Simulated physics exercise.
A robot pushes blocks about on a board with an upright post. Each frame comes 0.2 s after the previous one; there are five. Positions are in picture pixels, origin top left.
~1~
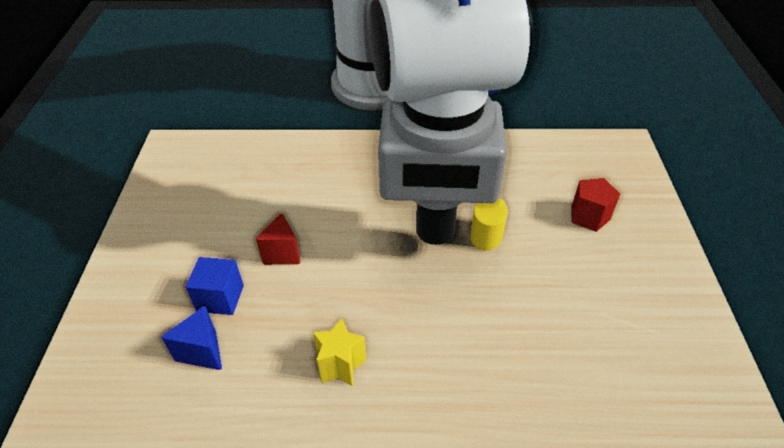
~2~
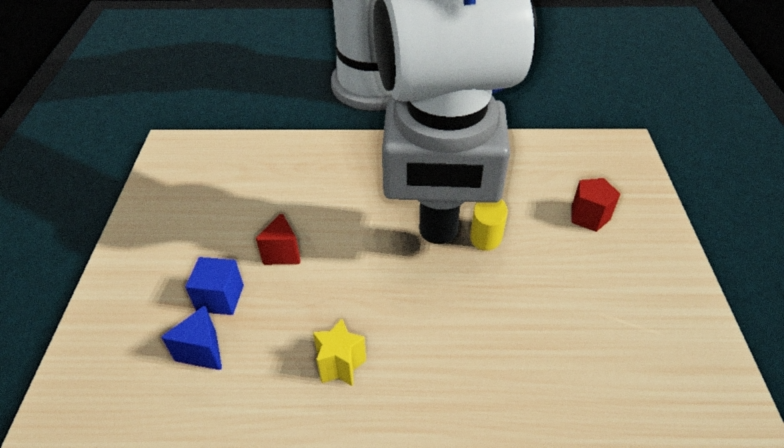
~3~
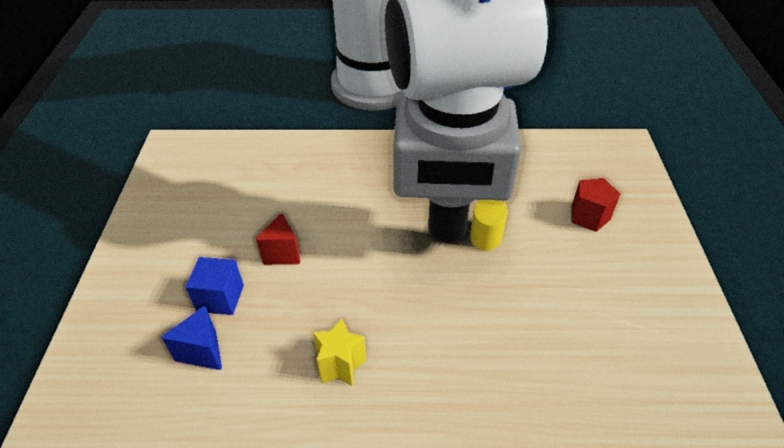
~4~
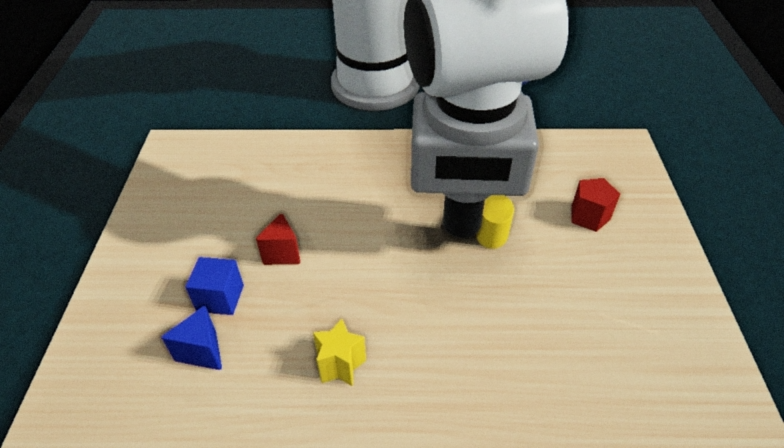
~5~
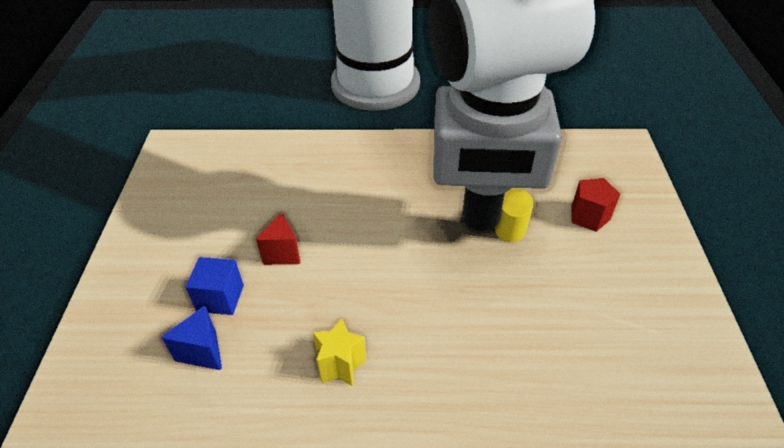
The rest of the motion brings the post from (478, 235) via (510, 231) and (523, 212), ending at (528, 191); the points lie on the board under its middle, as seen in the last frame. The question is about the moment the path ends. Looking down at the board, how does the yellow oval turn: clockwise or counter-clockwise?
If we look at it from overhead, the yellow oval pivots clockwise.
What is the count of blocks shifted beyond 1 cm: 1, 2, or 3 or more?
Count: One.
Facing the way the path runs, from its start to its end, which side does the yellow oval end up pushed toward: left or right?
Well, taking the path from its start to its end as straight ahead, the yellow oval moves to the right.
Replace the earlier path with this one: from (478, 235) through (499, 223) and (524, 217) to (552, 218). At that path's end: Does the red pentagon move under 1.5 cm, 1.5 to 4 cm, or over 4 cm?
Once the path ends, it will sit 1.5 to 4 cm from where it is now.
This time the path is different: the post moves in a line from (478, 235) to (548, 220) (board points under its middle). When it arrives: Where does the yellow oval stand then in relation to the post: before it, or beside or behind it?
The post still has the yellow oval in front of it when the path ends.
The first path, step by step. One third of the way, post (514, 215); yellow oval (545, 194), turned 20° anticlockwise.
Two thirds of the way, post (527, 195); yellow oval (563, 181).
At the end, post (532, 174); yellow oval (572, 169), turned 55° clockwise; red pentagon (601, 190), turned 15° clockwise.
